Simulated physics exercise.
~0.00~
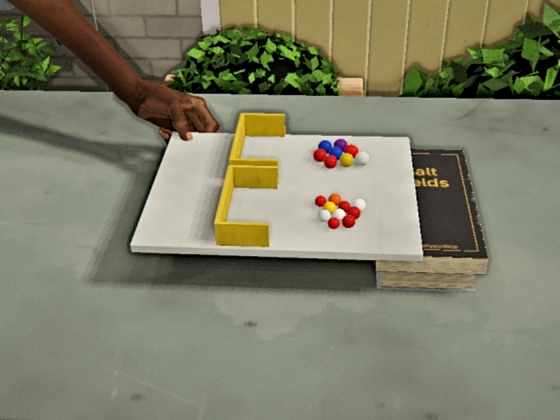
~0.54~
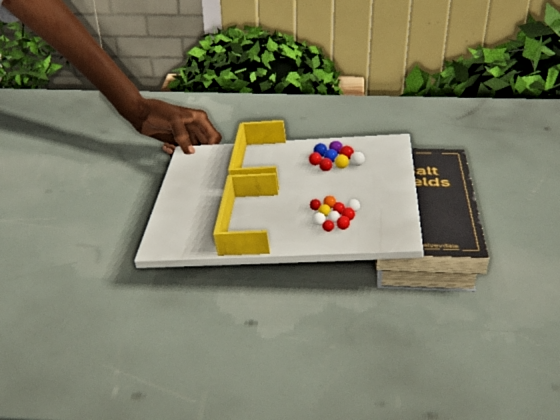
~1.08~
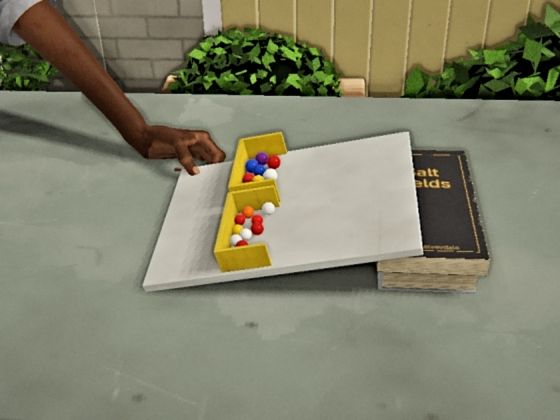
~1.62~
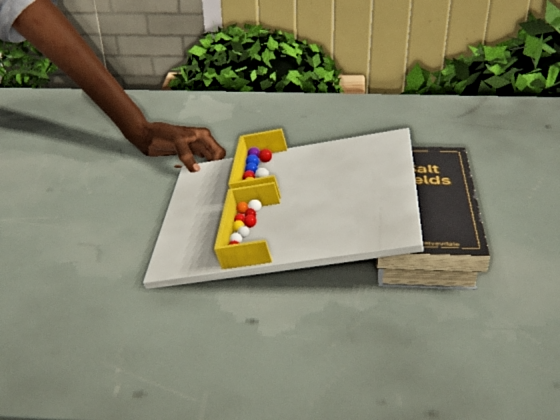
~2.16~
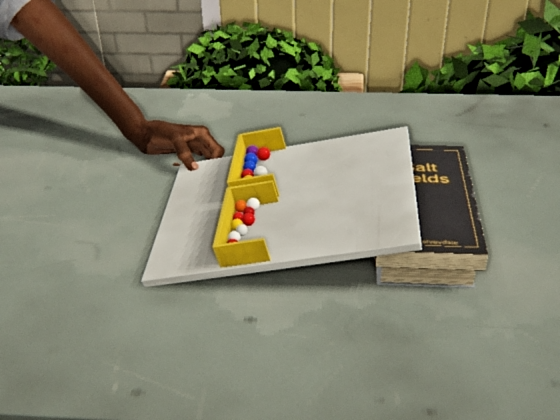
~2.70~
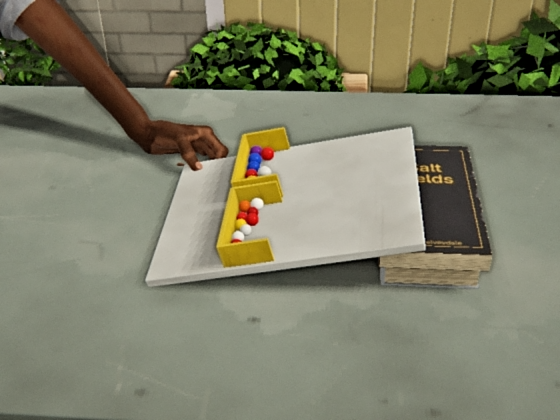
Two heaps of colourful balls roll left down a tilting white board and gather against yellow barriers.
